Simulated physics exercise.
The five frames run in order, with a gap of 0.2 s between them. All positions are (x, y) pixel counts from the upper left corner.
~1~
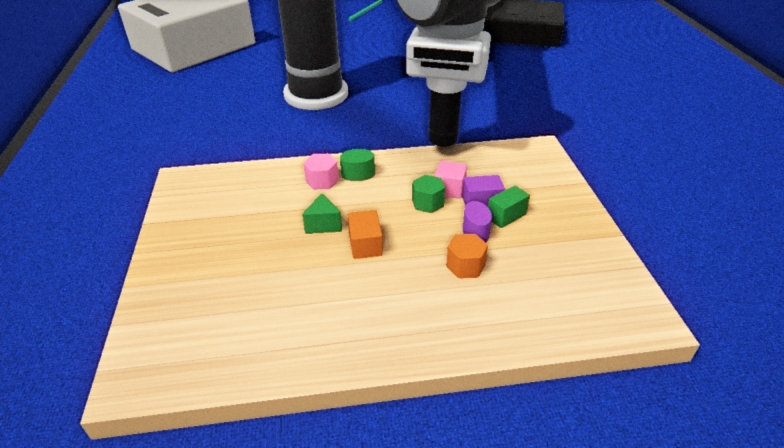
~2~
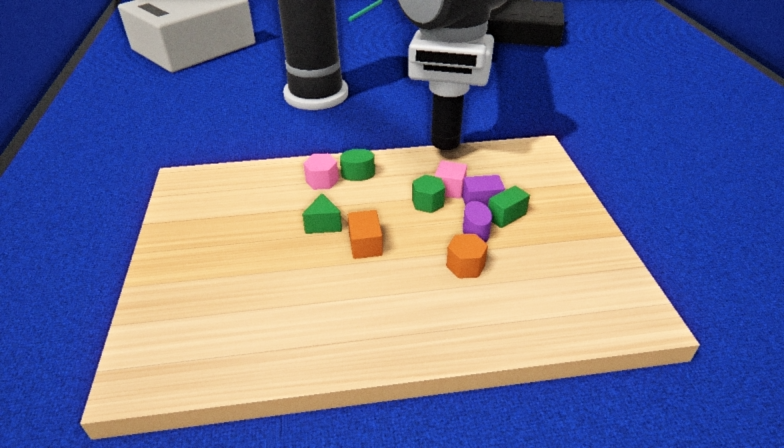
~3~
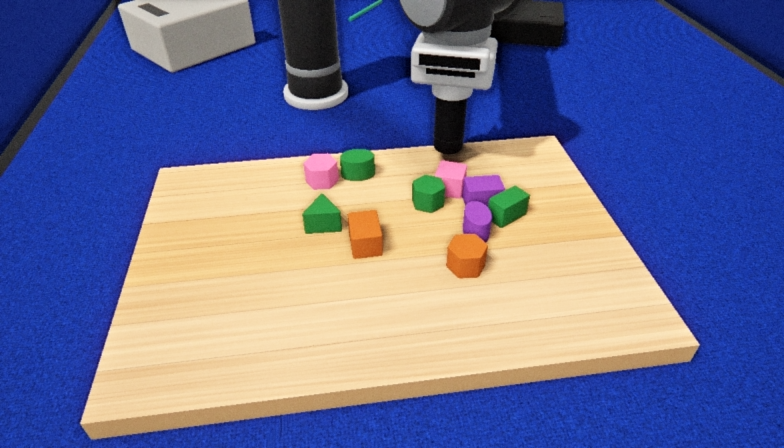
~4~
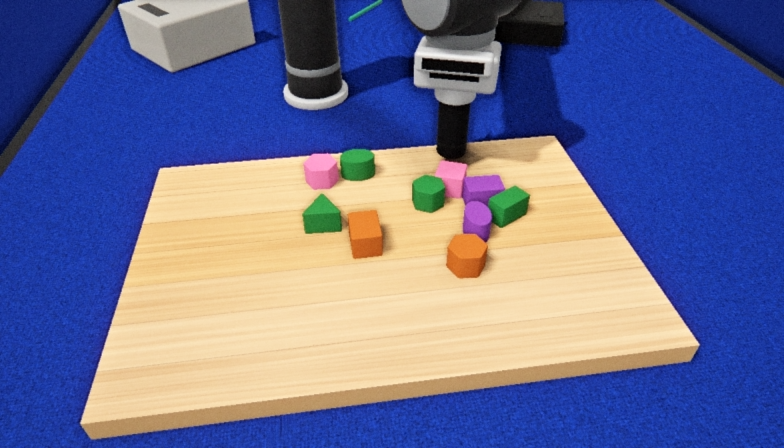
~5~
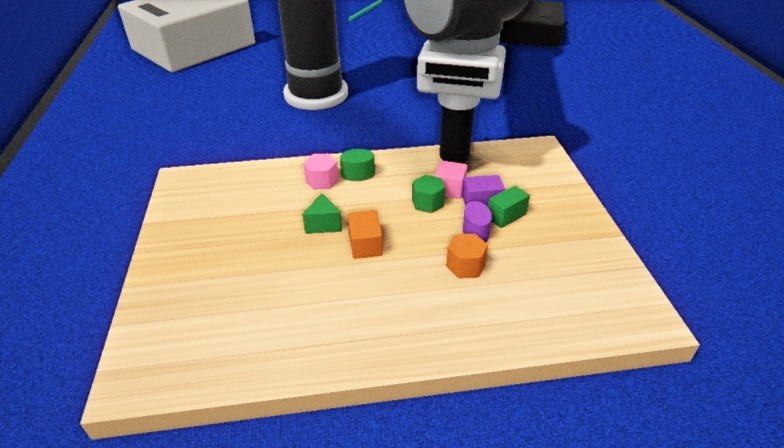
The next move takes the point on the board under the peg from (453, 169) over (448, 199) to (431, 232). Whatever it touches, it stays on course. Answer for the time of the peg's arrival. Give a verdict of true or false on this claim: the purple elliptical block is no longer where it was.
False.
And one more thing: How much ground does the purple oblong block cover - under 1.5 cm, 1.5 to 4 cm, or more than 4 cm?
Overall it shifts less than 1.5 cm.
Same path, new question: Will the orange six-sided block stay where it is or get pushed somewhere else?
Here the orange six-sided block moves off its spot.
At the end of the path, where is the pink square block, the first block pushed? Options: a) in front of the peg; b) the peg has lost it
My answer is option a.
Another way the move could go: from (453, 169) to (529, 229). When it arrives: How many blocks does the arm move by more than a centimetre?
My prediction: No fewer than three blocks.
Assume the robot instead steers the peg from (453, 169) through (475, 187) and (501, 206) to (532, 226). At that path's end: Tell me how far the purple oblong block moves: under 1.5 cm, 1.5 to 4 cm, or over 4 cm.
Covers over 4 cm.
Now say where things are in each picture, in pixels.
Peg tip (443, 140); block tops, green six-sided block (429, 184); pink square block (451, 170); orange six-sided block (468, 245); purple elliptical block (478, 212); purple oblong block (484, 183), in the first frame.
Peg (445, 143); blocks unchanged, in the second frame.
Peg (448, 147); blocks unchanged, in the third frame.
Peg (451, 152); blocks unchanged, in the fourth frame.
Peg (454, 157); green six-sided block (429, 184); pink square block (451, 170); orange six-sided block (468, 245); purple elliptical block (478, 212); purple oblong block (484, 183), in the fifth frame.
On the path given first. One third of the way, peg (452, 176); green six-sided block (419, 196), turned 50° clockwise; pink square block (450, 187); purple oblong block (488, 185), turned 20° anticlockwise.
Two thirds of the way, peg (444, 197); green six-sided block (414, 200), turned 75° clockwise; pink square block (448, 210), turned 20° anticlockwise; purple oblong block (488, 185), turned 20° anticlockwise.
At the end, peg (432, 219); green six-sided block (399, 210), turned 145° clockwise; pink square block (442, 234), turned 40° anticlockwise; orange six-sided block (470, 252), turned 20° anticlockwise; purple elliptical block in place; purple oblong block (488, 185), turned 20° anticlockwise.
